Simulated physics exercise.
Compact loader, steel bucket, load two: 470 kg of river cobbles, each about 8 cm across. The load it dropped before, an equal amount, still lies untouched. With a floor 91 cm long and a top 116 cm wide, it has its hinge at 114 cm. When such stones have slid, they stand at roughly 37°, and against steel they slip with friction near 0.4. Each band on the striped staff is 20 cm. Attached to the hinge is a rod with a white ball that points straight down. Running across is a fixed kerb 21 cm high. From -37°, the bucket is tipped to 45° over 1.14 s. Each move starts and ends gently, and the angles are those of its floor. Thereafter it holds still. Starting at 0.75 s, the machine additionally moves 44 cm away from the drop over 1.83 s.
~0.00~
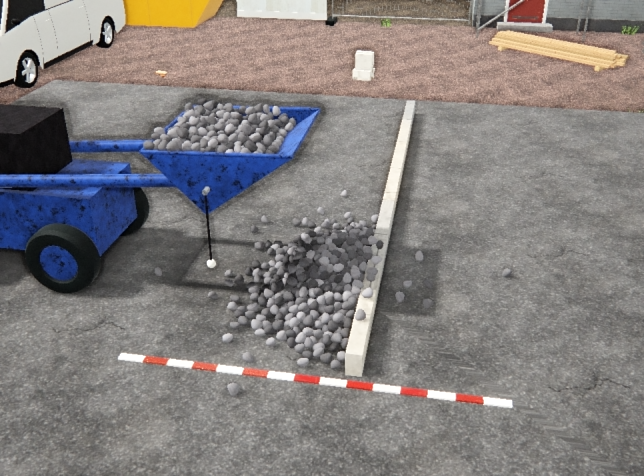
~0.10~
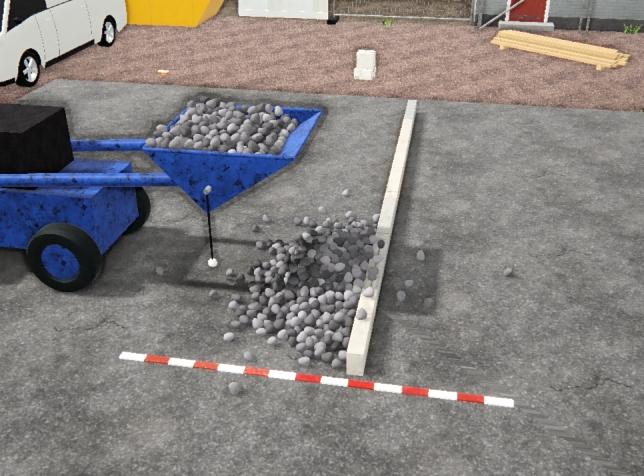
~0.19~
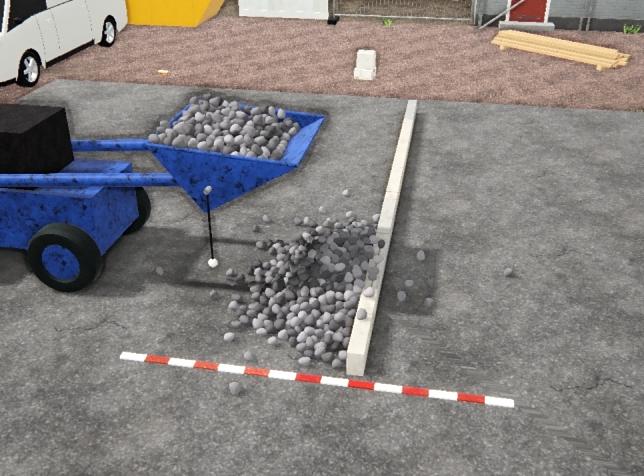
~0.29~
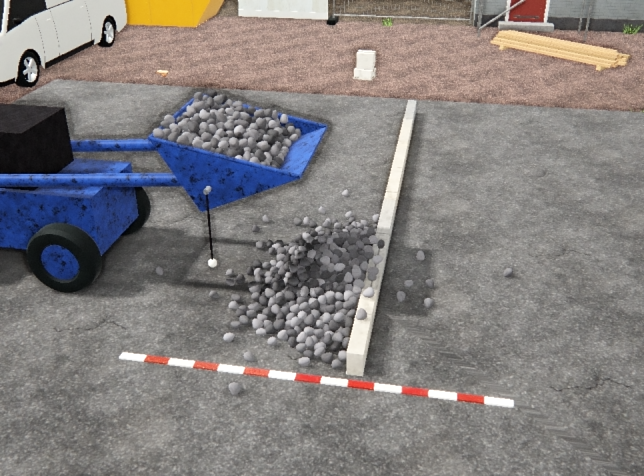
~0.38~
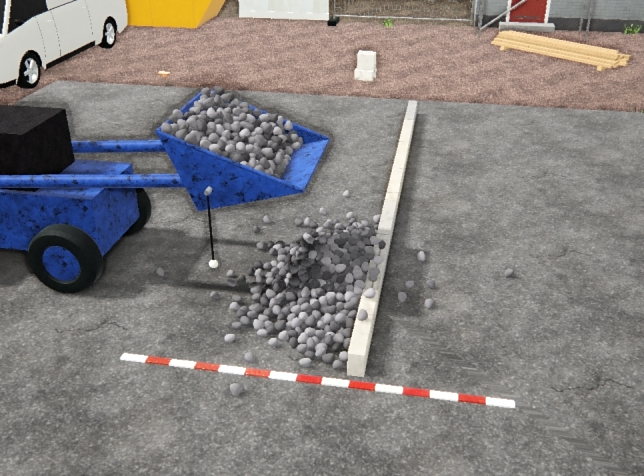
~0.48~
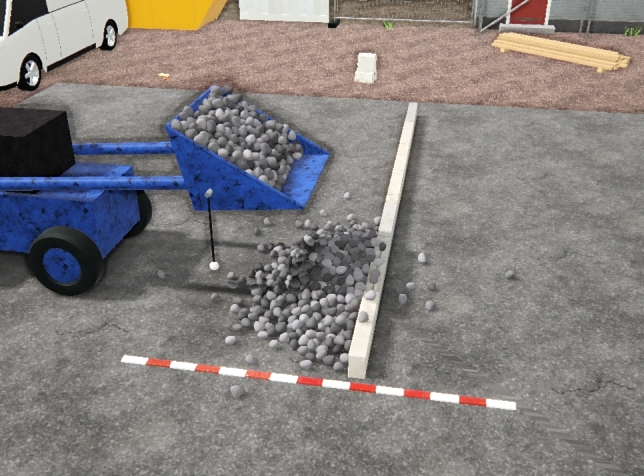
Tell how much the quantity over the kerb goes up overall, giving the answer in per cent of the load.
It goes up by roughly 1 per cent.
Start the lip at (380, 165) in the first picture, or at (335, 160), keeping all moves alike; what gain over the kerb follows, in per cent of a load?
Around 65 percent, then around 20 percent.
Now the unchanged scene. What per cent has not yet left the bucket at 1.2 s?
Around 35 in a hundred.
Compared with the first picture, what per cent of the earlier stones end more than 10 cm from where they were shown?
Roughly 15 % of them.
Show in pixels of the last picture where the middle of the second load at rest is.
I'd point to about (297, 266).
After 0.9 s the floor is at 33°; in per cent of one load, 98 in the bucket, 101 on this side of the kerb, 1 over the kerb; the foremost stones are at (421, 281).
After 1.2 s the floor is at 45°; in per cent of one load, 34 in the bucket, 165 on this side of the kerb, 1 over the kerb; the foremost stones are at (421, 281).
After 3.0 s the floor is at 45°; in per cent of one load, 0 in the bucket, 198 on this side of the kerb, 2 over the kerb; the foremost stones are at (459, 285).
After 5.6 s the floor is at 45°; in per cent of one load, 0 in the bucket, 198 on this side of the kerb, 2 over the kerb; the foremost stones are at (459, 285). Net gain over the kerb, 1.
